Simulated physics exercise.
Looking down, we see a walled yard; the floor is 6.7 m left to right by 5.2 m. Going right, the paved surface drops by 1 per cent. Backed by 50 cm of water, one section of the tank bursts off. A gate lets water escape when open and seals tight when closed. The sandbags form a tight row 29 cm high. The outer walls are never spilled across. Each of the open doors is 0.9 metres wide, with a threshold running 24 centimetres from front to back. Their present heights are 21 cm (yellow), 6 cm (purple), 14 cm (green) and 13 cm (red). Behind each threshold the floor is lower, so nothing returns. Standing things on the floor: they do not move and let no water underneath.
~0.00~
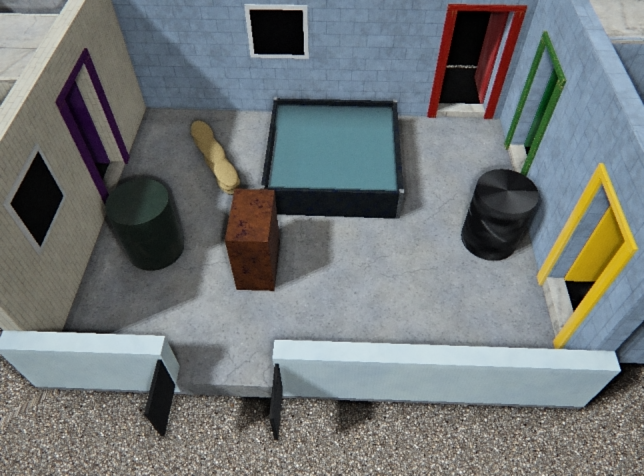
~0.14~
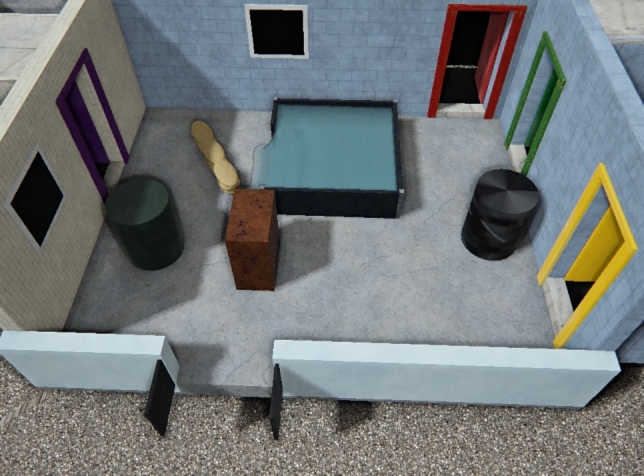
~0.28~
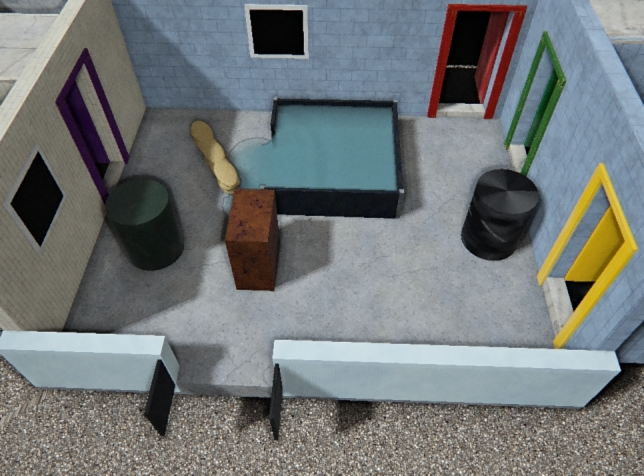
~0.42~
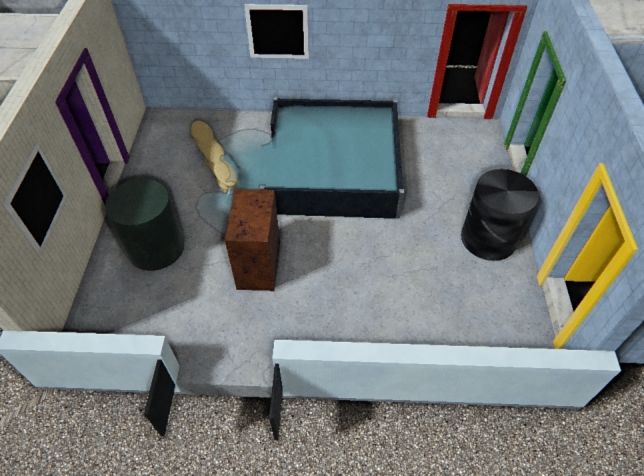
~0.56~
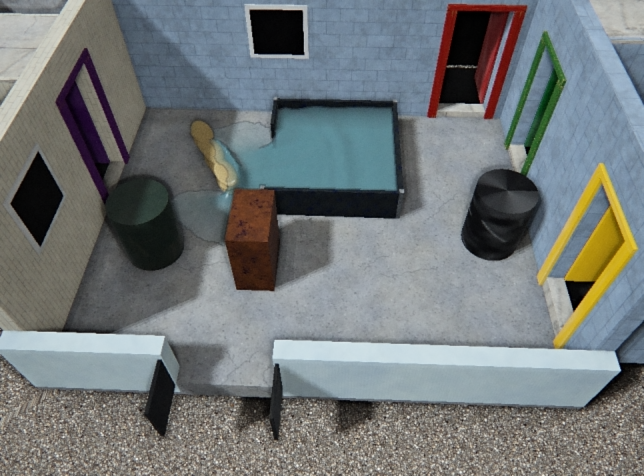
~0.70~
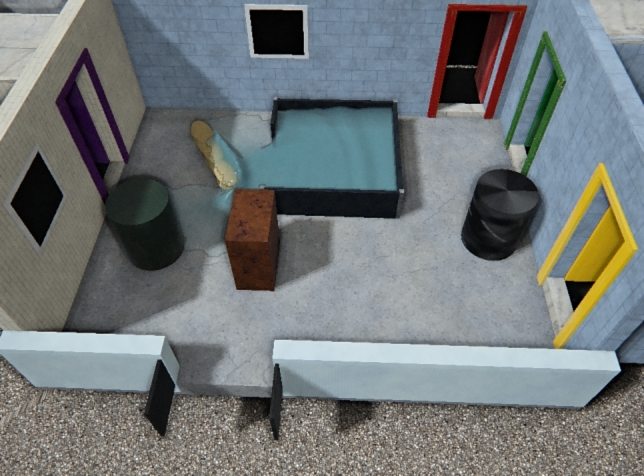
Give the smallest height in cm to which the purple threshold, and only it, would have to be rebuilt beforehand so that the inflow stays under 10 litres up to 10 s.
Roughly 14 cm.
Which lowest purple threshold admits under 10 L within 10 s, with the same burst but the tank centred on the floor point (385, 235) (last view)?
About 15 cm.
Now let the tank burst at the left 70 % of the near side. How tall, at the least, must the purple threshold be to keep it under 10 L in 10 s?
Near 7.0 cm.
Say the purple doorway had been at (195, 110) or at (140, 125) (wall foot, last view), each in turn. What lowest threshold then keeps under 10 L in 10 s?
Around 21 and 18 cm respectively.
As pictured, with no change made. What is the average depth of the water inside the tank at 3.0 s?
It averages near 23 cm.
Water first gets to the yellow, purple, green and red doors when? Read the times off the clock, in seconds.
Yellow at 6.0 s, purple at 1.2 s, green at 4.0 s and red at 3.0 s.
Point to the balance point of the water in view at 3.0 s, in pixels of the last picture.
Around (269, 178).
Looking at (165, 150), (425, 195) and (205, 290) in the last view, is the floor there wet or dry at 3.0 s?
In that order: Wet, not reached, flooded.
After 1.4 s water covers 20 % of the floor, deepest (38 cm) near (247, 186); 3 cm at the purple door, 0 litres in over its 6 cm threshold.
After 3.0 s water covers 45 % of the floor, deepest (25 cm) near (240, 115); 16 cm at the purple door, 25 litres in over its 6 cm threshold.
After 10.0 s water covers 85 % of the floor, deepest (10 cm) near (112, 302); 5 cm at the purple door, 74 litres in over its 6 cm threshold.
At the purple door as built, the water arrived by 1.3 s and peaked near 16 cm at 3.0 s.
Run again over the same 10 s with other heights there, 22 litres in over 11.5 cm, 4 litres over 16 cm. The limit of 10 litres is kept from about 14 cm up.
